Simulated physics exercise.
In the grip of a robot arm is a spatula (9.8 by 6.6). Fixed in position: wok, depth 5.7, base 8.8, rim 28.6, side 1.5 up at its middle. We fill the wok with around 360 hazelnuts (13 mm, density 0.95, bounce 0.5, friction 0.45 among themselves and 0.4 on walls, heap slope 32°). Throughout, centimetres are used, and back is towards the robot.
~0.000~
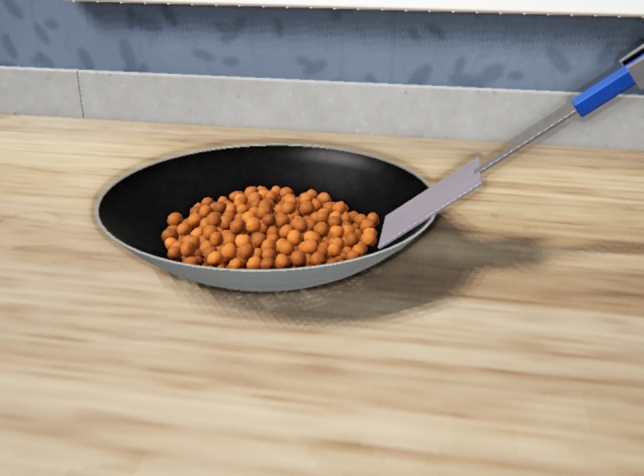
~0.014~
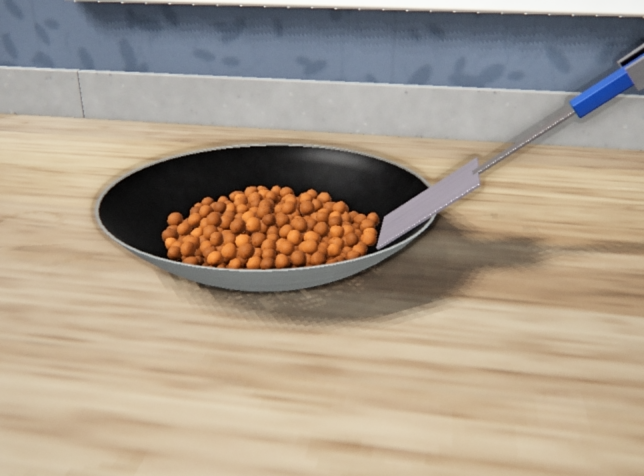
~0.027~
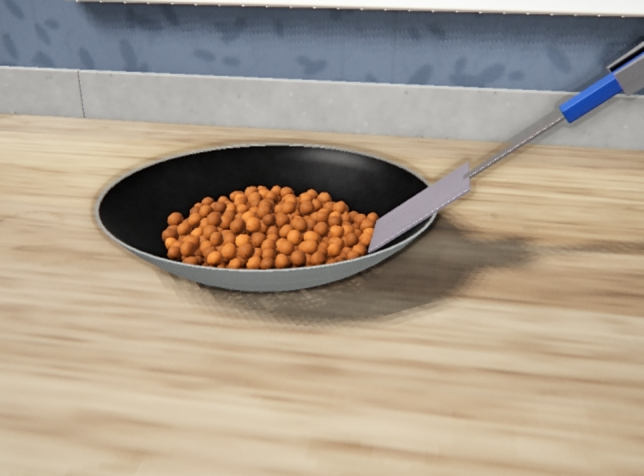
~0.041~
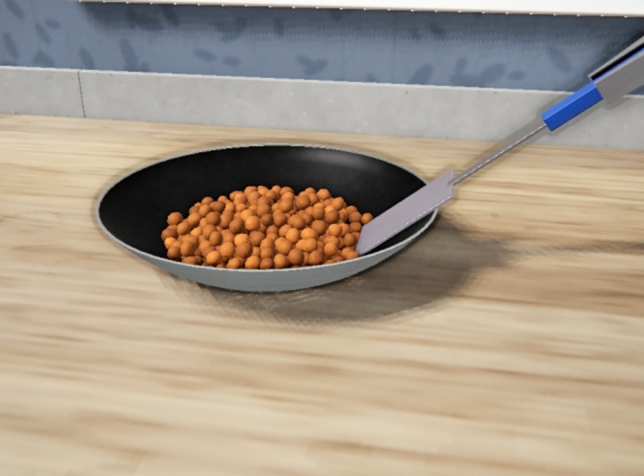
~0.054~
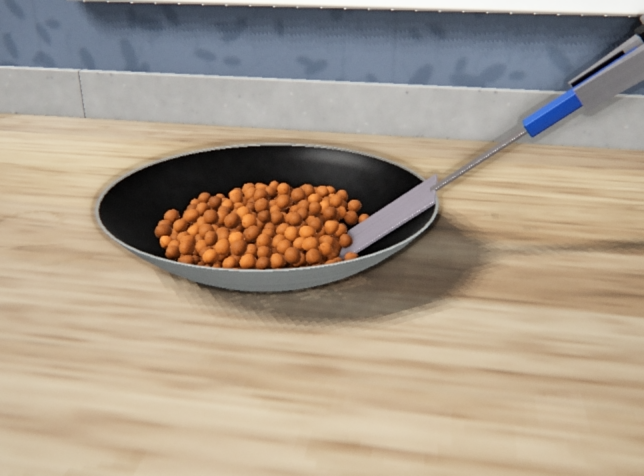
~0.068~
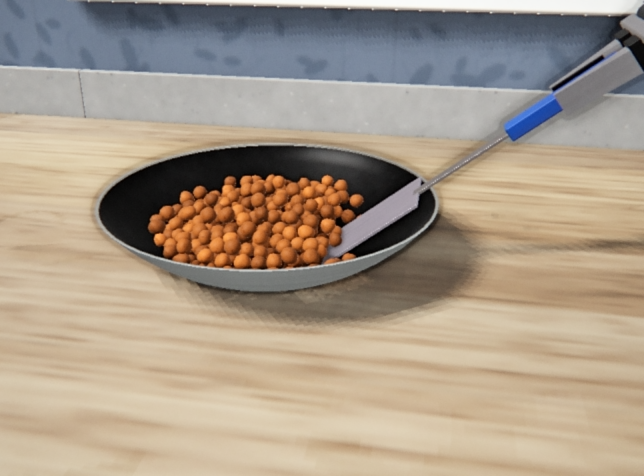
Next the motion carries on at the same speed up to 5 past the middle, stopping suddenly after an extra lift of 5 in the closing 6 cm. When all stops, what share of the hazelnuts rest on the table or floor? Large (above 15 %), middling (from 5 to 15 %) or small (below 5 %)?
Middling; from 5 to 15 %.
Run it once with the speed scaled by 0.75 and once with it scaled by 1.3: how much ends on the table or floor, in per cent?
Roughly 0 % and roughly 15 %.
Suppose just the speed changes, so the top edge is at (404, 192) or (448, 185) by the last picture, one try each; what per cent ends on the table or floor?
Close to 15 per cent in the first try and close to 0 per cent in the second.
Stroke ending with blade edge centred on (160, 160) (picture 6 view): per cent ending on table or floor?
My guess is roughly 25 percent.
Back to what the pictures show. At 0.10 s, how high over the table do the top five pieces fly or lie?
About 6 cm.
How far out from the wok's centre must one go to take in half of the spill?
I'd say some 54 centimetres, give or take.
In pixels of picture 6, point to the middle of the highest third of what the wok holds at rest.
Roughly at (190, 209).
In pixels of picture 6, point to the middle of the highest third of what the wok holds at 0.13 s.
About pixel (234, 205).
After 0.10 s, sloping 39°, highest piece 6 above the table; 365 in the wok.
After 0.13 s, sloping 39°, highest piece 6 above the table; 365 in the wok.
After 0.35 s, sloping 39°, highest piece 7 above the table; 338 in the wok, 15 on the table or floor, 12 on the blade or in flight.
After 1.40 s, sloping 39°, highest piece 5 above the table; 338 in the wok, 27 on the table or floor.
At rest, 338 in the wok, 27 on the table or floor. That is 7 % on the table or floor.
